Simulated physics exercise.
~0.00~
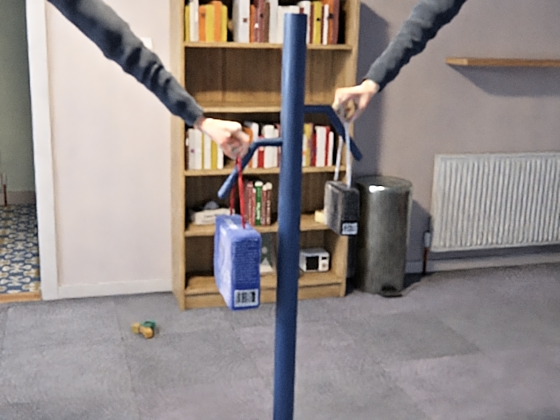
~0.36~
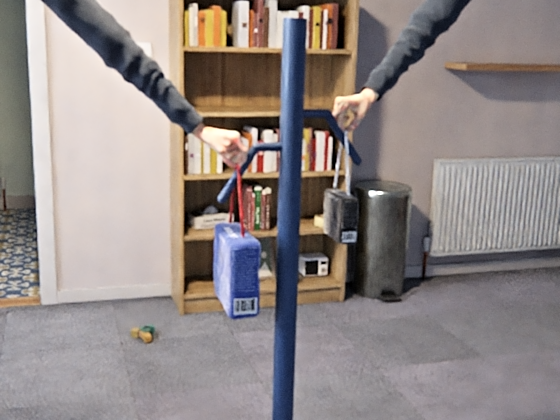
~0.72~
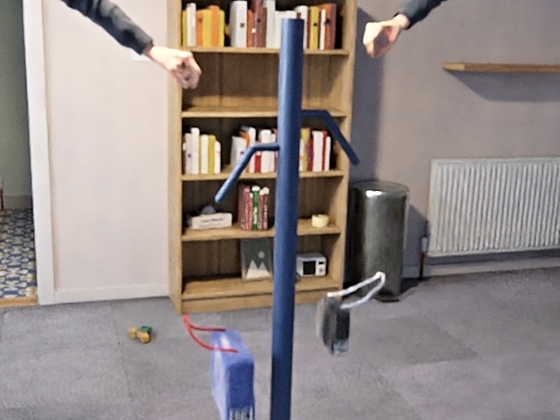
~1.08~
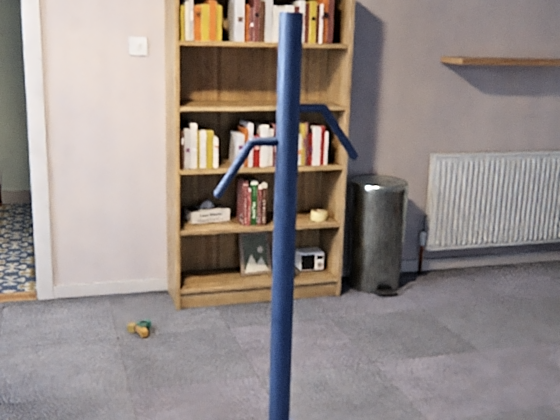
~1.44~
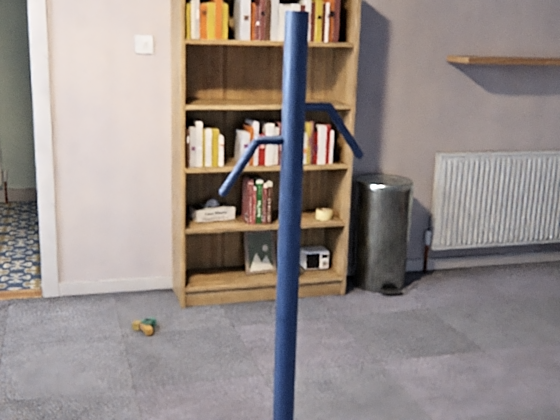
Two hands reach in from the upper left and upper right toward a blue coat stand in a grey-carpeted room, seen from the front by a slightly swaying camera. The left hand holds a blue bag by a red loop at the left peg, and the right hand holds a black pouch by a pale loop at the right peg. Behind stand a wooden bookcase, a dark bin and a white radiator. Both hands let go and draw back, and the bag and pouch drop past the pegs. Finally, the pegs are bare and both items are out of sight below.
